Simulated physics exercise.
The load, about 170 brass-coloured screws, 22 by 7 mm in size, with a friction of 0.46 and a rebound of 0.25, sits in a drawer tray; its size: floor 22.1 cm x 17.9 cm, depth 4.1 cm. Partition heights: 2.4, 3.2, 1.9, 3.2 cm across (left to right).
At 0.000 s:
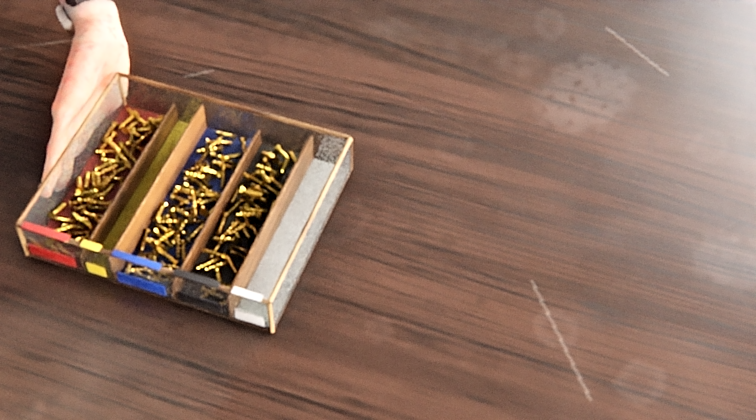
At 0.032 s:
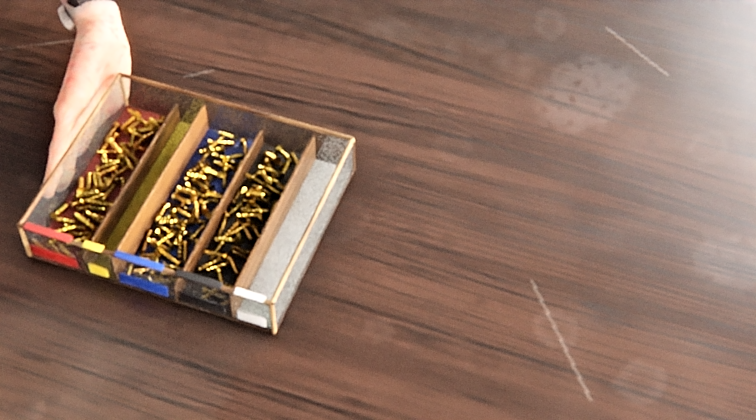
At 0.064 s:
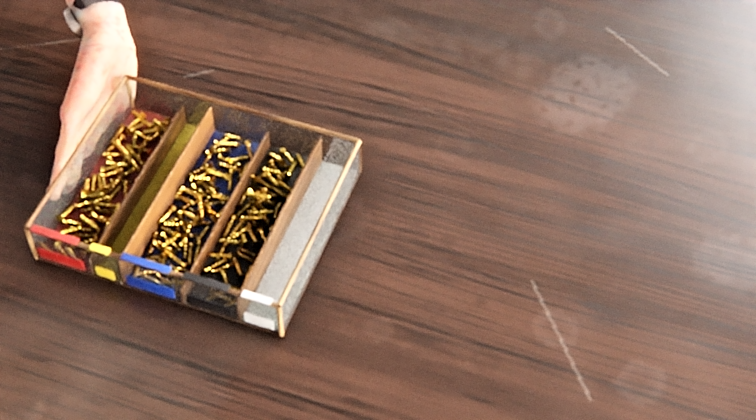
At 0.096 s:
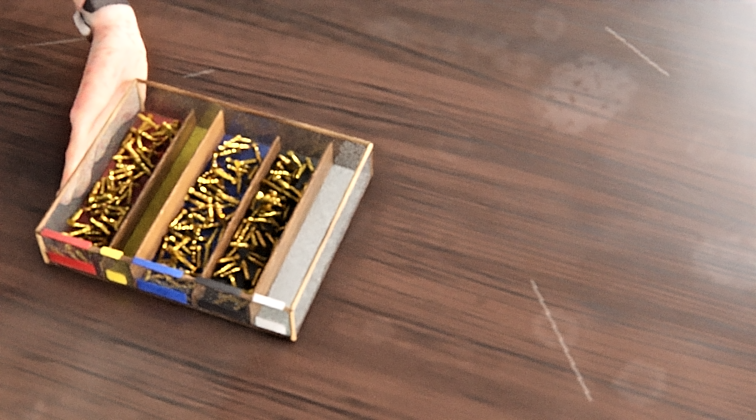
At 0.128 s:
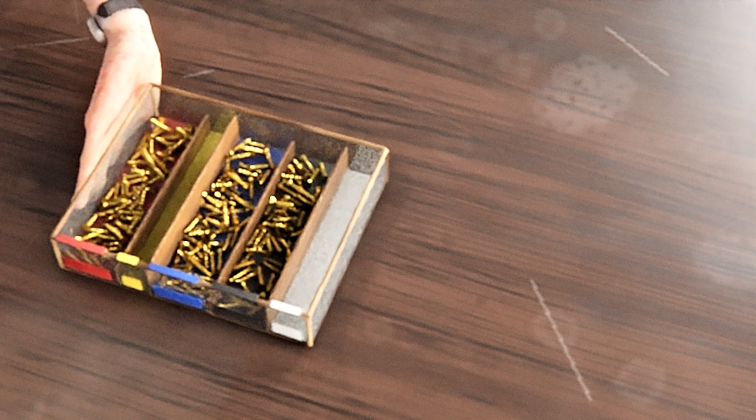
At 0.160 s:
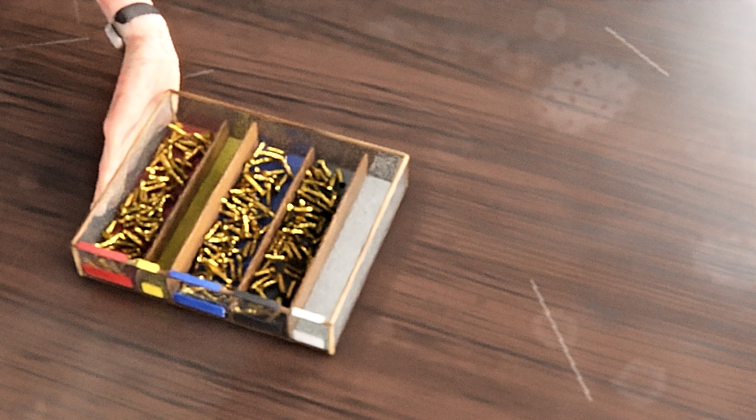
The clip shows a hand at the left side of a divided tray holding small brass-coloured screws in its red, blue and black sections, sliding it a short way rightward and slightly down across a dark wooden surface.
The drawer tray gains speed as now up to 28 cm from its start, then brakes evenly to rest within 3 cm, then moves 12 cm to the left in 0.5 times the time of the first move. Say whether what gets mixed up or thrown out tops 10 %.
Strayed: Under.
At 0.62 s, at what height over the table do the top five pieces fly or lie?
Some 3 cm.
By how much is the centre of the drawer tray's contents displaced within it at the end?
Some 1.0 cm.
Then, at 0.34 s, tilt 0 degrees; red 35 %, black 30 %, blue 40 %; 0 % away from where they began.
After 0.49 s, tilt 0 degrees; red 35 %, black 30 %, blue 35 %; 0 % away from where they began.
After 0.62 s, tilt 0 degrees; red 35 %, black 30 %, blue 35 %; 0 % away from where they began.
Then, at 0.75 s, tilt 0 degrees; red 35 %, black 30 %, blue 40 %; 5 % away from where they began.
In the end, at 1.2 s, red 35 %, black 30 %, blue 40 %; 5 % away from where they began.
